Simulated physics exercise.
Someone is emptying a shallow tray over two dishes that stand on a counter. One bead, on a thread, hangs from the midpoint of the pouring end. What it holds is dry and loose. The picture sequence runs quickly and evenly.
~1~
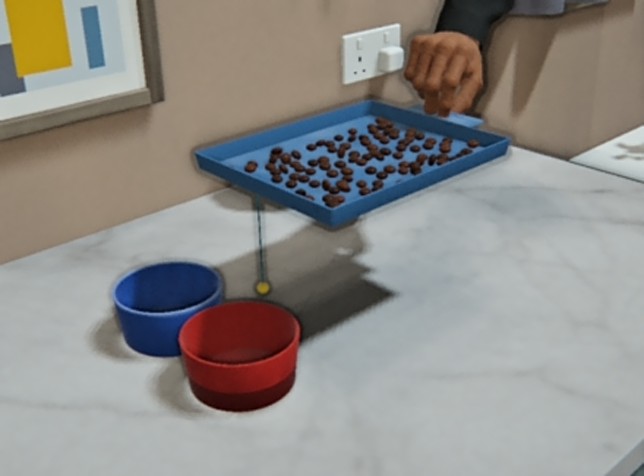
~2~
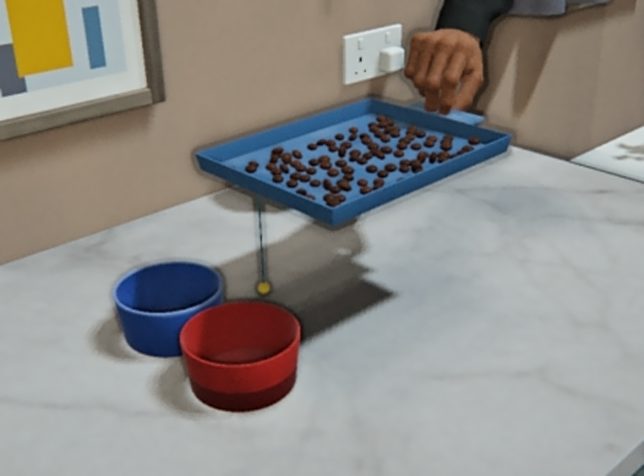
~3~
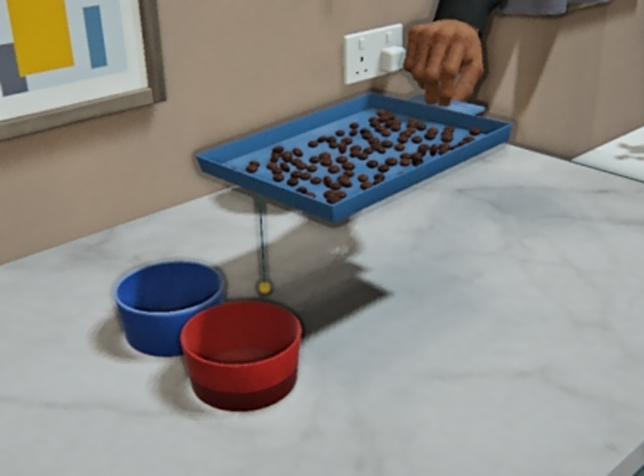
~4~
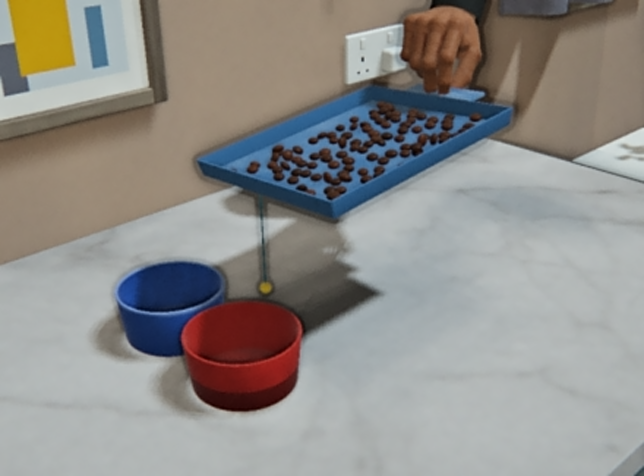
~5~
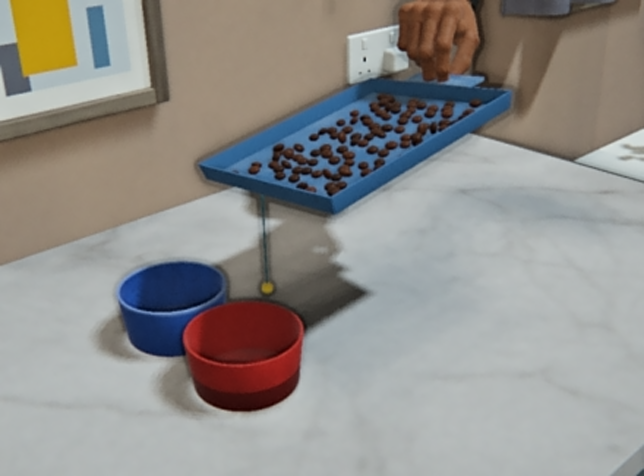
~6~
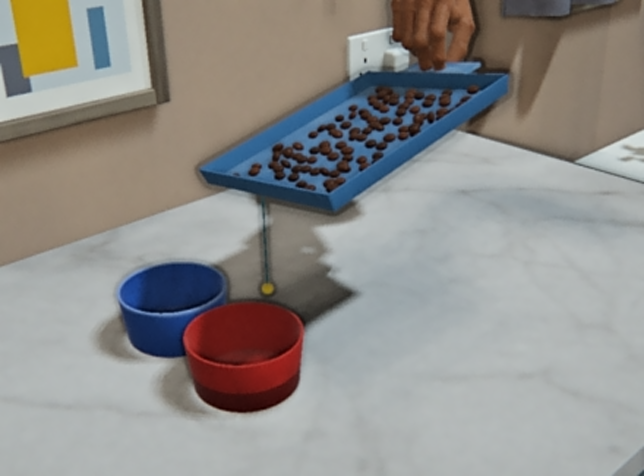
At first, a hand holds a blue tray of small brown pieces nearly level above a blue dish and a red dish on a marble counter, a yellow bead hanging beneath its near end. Then the hand gradually raises the far end, and the tray slants more clearly toward its left corner while the pieces shift little.
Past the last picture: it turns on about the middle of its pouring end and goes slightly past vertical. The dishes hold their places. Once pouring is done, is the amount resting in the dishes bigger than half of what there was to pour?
No, it is under half.
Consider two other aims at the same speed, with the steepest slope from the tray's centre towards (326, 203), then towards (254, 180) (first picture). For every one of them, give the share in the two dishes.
10 % and 90 %, roughly.
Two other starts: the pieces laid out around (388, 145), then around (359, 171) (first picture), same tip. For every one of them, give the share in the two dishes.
Try 1: 40 %; try 2: 30 %.
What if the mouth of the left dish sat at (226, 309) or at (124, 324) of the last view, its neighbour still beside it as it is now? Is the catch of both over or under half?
Taking the tries in order: A minor share, followed by a minor share.
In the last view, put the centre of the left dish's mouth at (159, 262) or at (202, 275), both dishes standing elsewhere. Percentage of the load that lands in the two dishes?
40 %, 100 %.
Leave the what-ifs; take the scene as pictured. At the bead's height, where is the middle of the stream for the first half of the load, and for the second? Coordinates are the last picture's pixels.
Half one: (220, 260), half two: (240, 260).
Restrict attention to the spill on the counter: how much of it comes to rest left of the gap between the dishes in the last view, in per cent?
Near 20 in a hundred.
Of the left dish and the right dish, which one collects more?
More ends in the dish on the left.
Soon, tray tipped steeply; nearly all on the tray; a stray few in the air.
A while on, tray tipped past a quarter turn; a small part on the tray; about a quarter in the left dish; about half outside both; a small part in the air.
Towards the end, tray tipped past a quarter turn; a stray few in the right dish; about a quarter in the left dish; about two thirds outside both.
Finally, tray tipped past a quarter turn; a stray few in the right dish; about a quarter in the left dish; about two thirds outside both.
